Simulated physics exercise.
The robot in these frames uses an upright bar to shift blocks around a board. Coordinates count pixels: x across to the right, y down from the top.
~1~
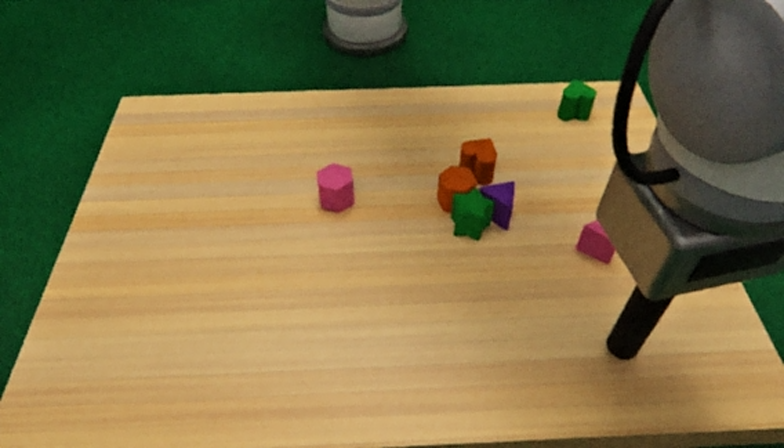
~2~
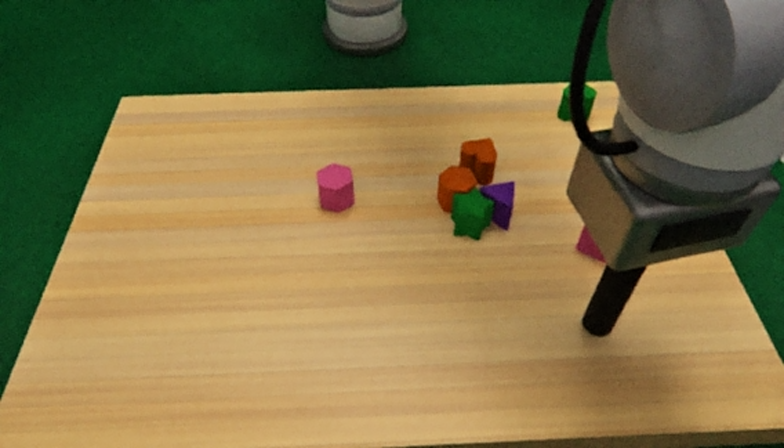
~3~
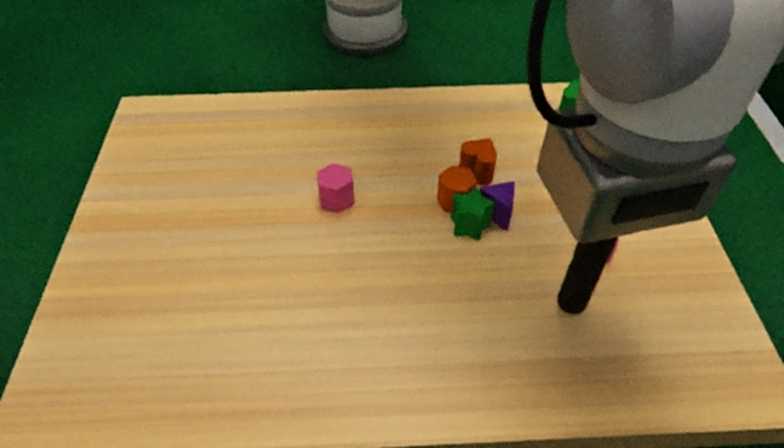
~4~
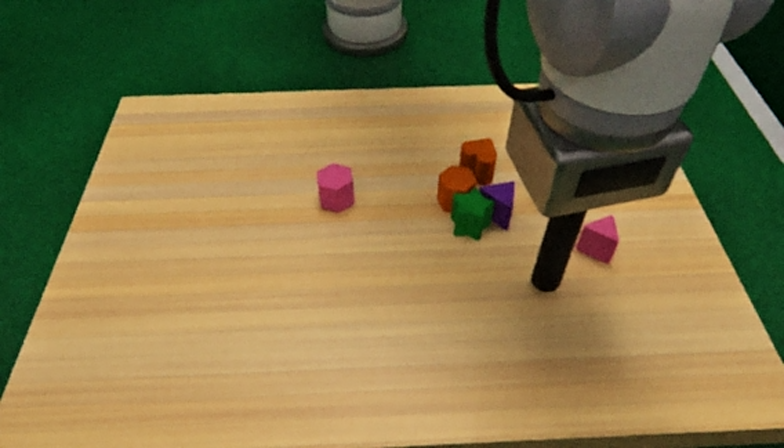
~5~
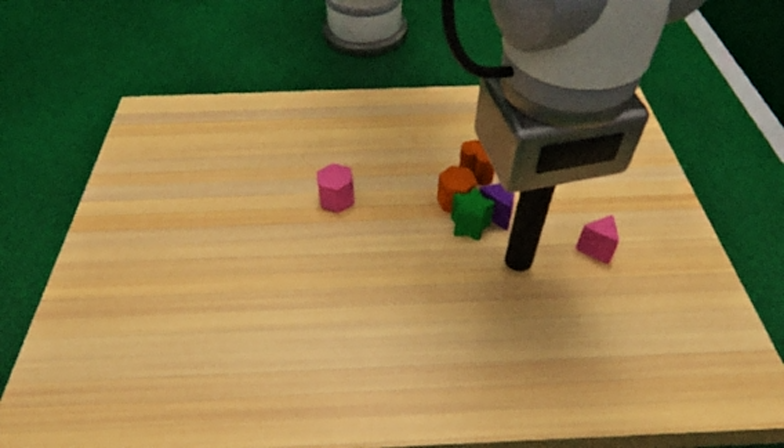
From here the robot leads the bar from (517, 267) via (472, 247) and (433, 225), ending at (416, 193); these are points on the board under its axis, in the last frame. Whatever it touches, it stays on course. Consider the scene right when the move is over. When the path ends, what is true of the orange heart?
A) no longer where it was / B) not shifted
Answer: A.
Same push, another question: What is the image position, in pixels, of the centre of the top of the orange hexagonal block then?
Its top middle will sit at (457, 140).
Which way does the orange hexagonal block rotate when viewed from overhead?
Answer: With the clock.
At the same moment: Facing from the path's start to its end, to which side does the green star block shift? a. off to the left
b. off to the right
Option b.
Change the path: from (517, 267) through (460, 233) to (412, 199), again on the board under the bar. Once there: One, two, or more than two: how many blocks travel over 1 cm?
Two move.
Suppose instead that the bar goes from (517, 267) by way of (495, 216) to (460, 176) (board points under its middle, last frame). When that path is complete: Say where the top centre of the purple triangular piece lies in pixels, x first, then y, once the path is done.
The middle of its upper face will lie at (497, 158).
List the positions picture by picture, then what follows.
Lower end of the bar (622, 346), tops of blocks, orange hexagonal block (458, 177), green star block (473, 202), orange heart (481, 149), purple triangular piece (502, 191), in the first frame.
Bar (597, 324), blocks as before, in the second frame.
Bar (572, 302), blocks as before, in the third frame.
Bar (545, 281), blocks as before, in the fourth frame.
Bar (519, 261), orange hexagonal block (458, 177), green star block (473, 202), orange heart (481, 149), purple triangular piece (502, 191), in the fifth frame.
What follows on the original path. One third of the way, bar (473, 240); orange hexagonal block (456, 174); green star block (468, 197).
Two thirds of the way, bar (433, 217); orange hexagonal block (452, 156), turned 35° clockwise; green star block (441, 177), turned 50° clockwise.
At the end, bar (416, 187); orange hexagonal block (457, 140), turned 70° clockwise; green star block (432, 152), turned 80° clockwise; orange heart (490, 144), turned 40° clockwise; purple triangular piece not moved.
